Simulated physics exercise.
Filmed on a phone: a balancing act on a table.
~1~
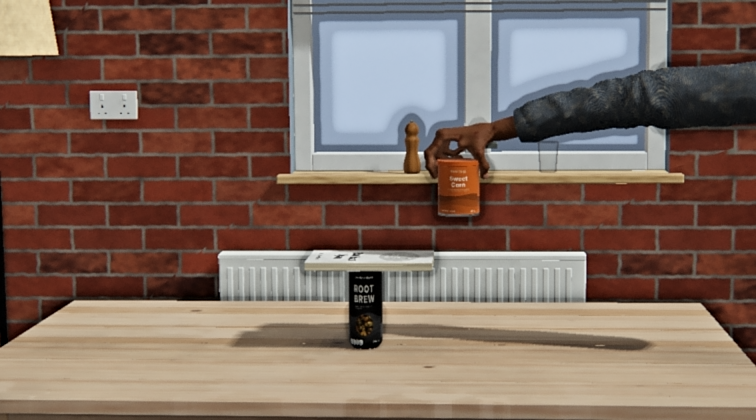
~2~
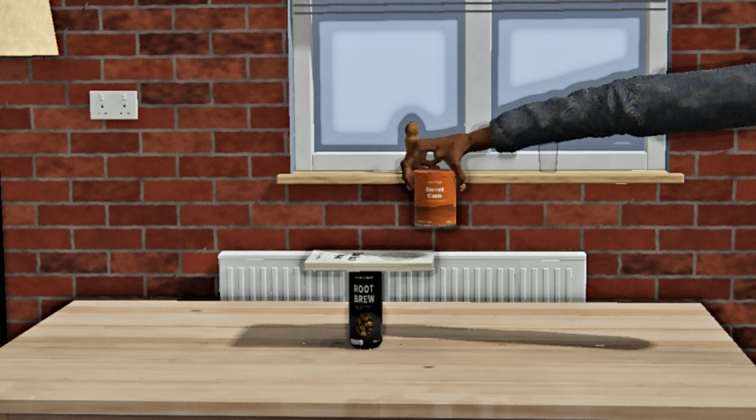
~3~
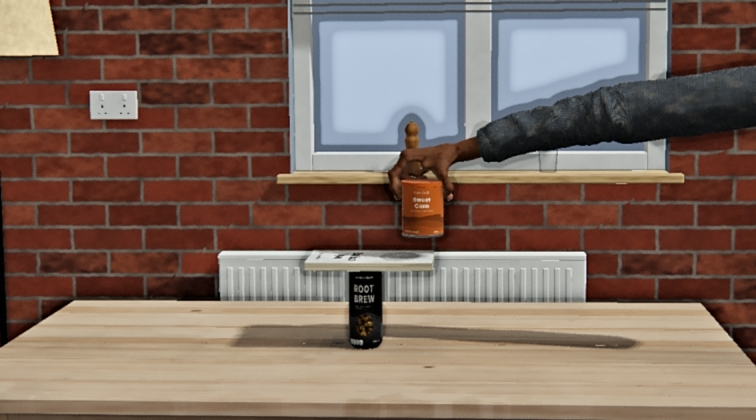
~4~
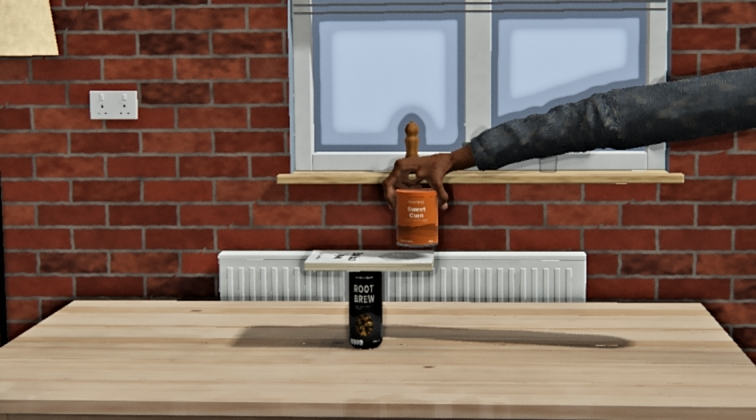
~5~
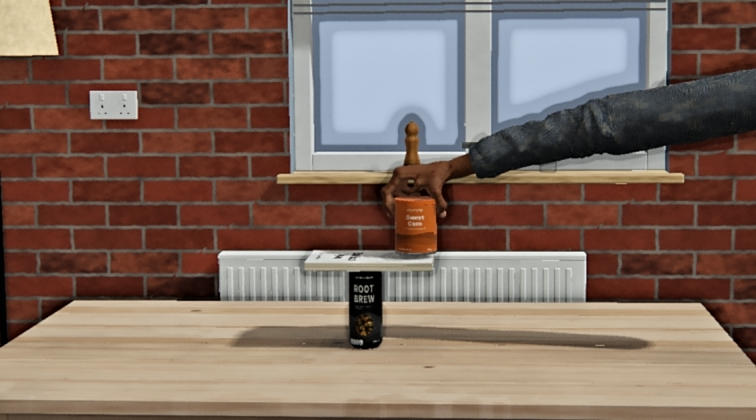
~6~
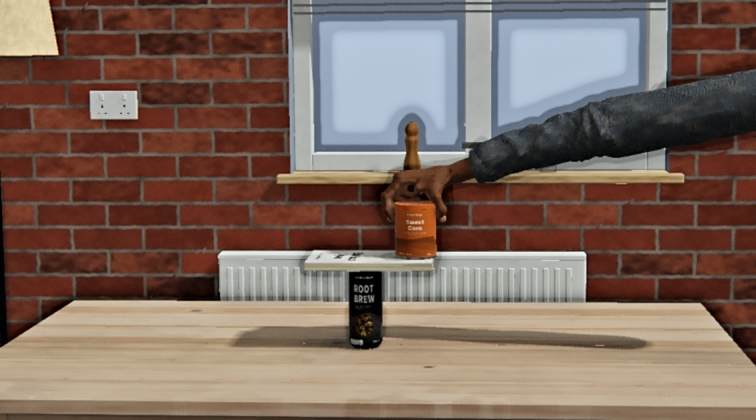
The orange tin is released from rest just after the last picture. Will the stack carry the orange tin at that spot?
In the end the stack comes apart.
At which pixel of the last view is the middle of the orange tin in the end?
Near (475, 328).
Then, 0.40 s later than the last frame, orange tin now fallen; white book tilted by 57°.
Then, 0.50 s later than the last frame, white book now fallen.
Then, 0.60 s later than the last frame, things are still on the move.
Then, 0.80 s later than the last frame, orange tin resting near (475, 328).
When it is over, fallen, white book and orange tin; black can as before. End places, in pixels of the last picture, orange tin near (475, 328). The stack gives way.
